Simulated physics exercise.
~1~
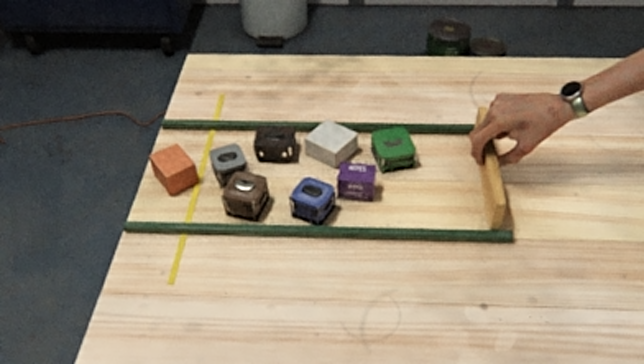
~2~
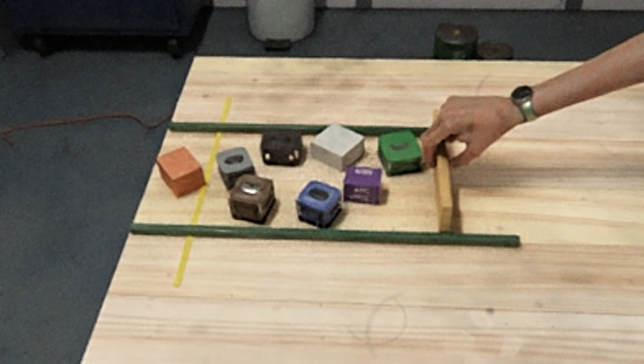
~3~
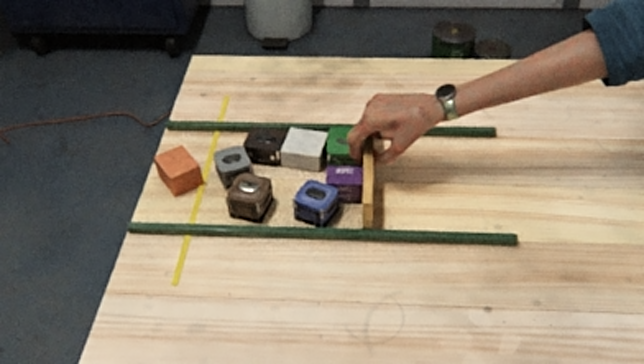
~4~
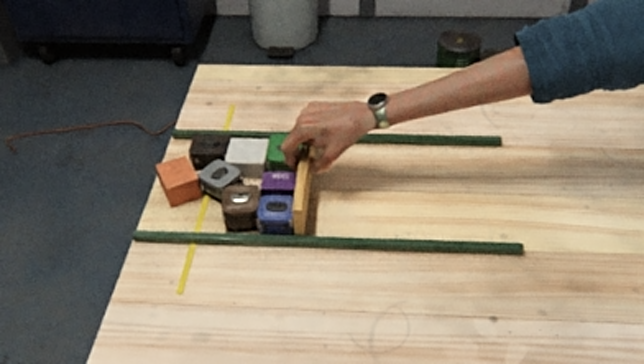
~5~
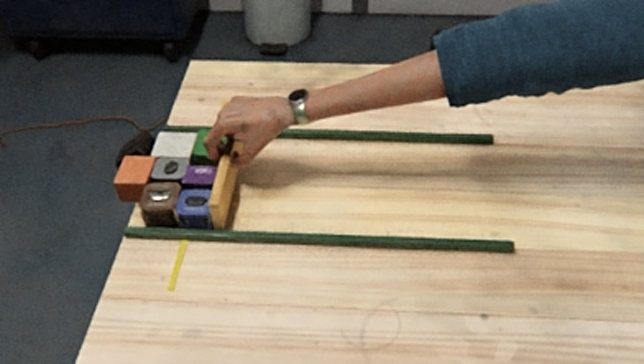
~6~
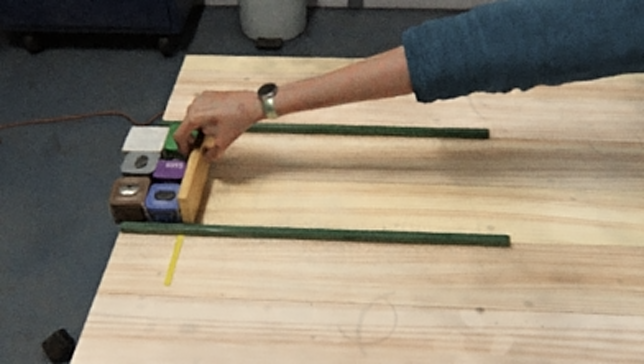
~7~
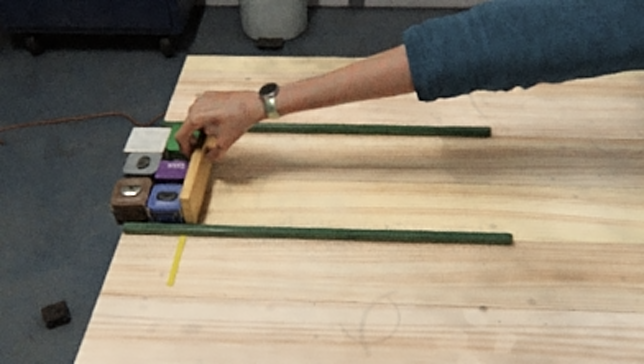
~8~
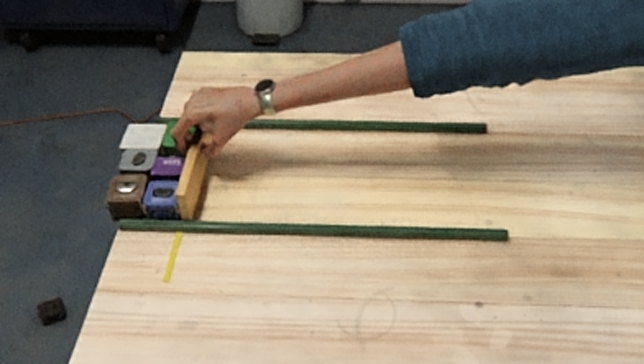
At the start, eight small blocks and cases lie scattered between two green rails on a wooden table, with a hand holding an upright board at the right. The hand slides the board left, and it gathers the green, purple and white pieces first. Pushed on, the pieces bunch together and cross the yellow tape toward the table's left end, where the black case begins to tip over the edge. The black case and the orange block then drop off, and the board stops. At the end, the black case lies on the floor while the remaining six sit packed at the edge.
